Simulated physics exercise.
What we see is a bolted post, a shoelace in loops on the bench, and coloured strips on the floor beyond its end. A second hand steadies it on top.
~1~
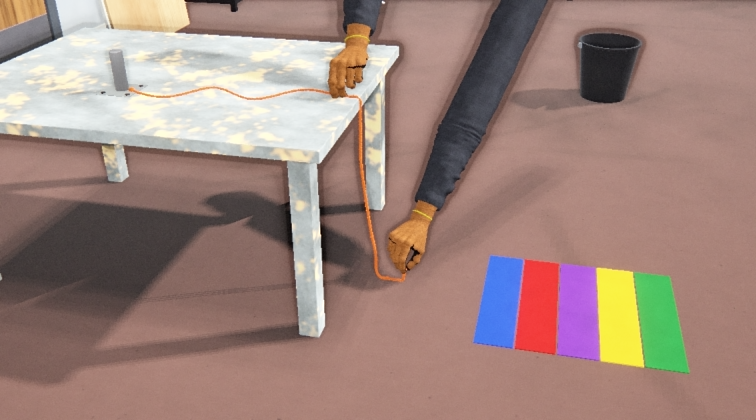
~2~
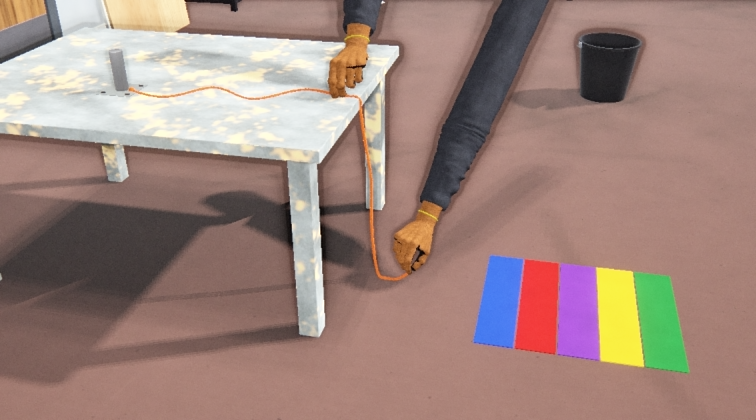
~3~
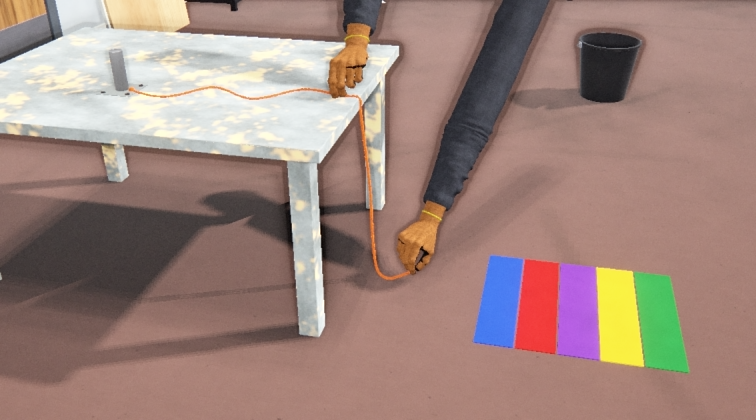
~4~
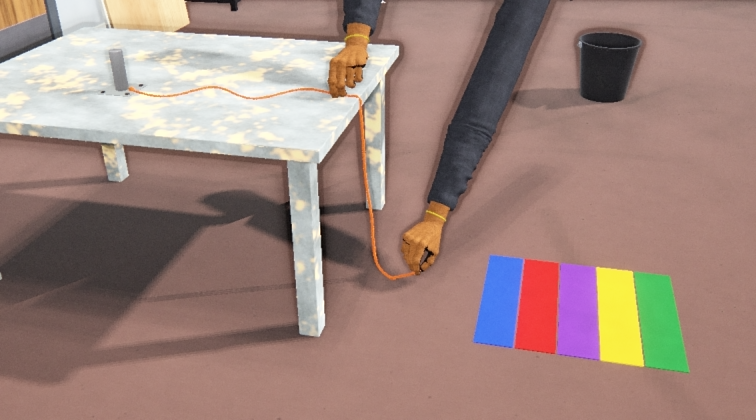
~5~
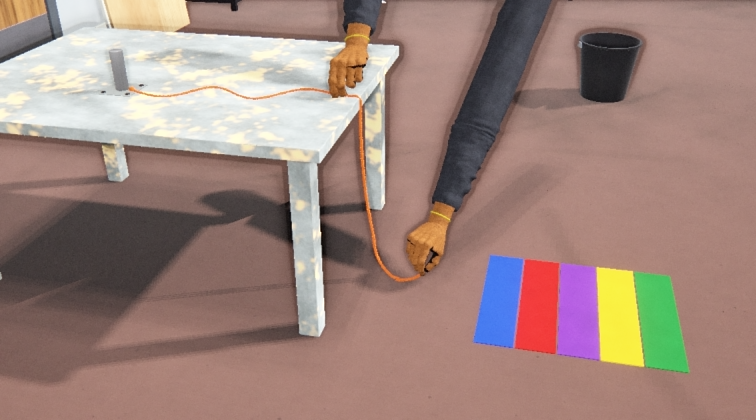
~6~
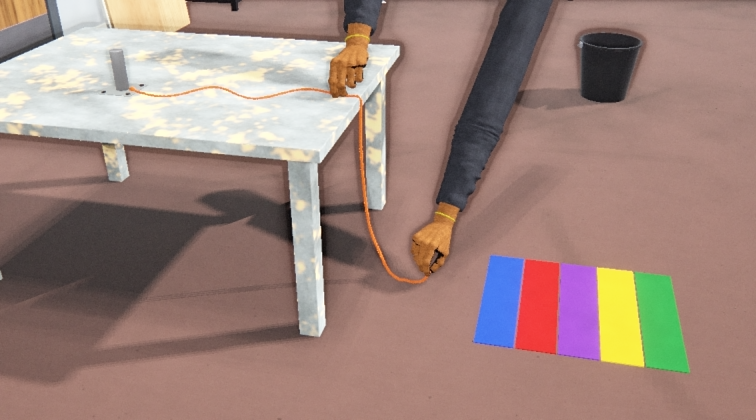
At first, an orange cord runs across a mottled table and hangs over its right end, with one brown hand at the edge and another gripping the cord's low end. The lower hand then shifts slightly right, drawing the cord's end slowly along, while the striped colours and black bin stay still.
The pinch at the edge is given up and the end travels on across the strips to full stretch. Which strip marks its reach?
The purple one.
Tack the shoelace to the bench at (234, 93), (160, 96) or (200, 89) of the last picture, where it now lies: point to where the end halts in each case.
About (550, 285), (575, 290) and (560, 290).
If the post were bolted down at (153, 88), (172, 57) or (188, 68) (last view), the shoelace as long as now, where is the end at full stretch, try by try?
The places are (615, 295), (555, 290) and (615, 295).
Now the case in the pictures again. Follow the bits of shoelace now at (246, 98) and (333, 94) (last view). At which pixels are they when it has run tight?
About (273, 95), and the other about (367, 112).
A little later, end near (507, 281); over blue.
Next, end near (553, 287); over red.
When it is tight, end near (579, 290); over purple. It halts on the purple strip.
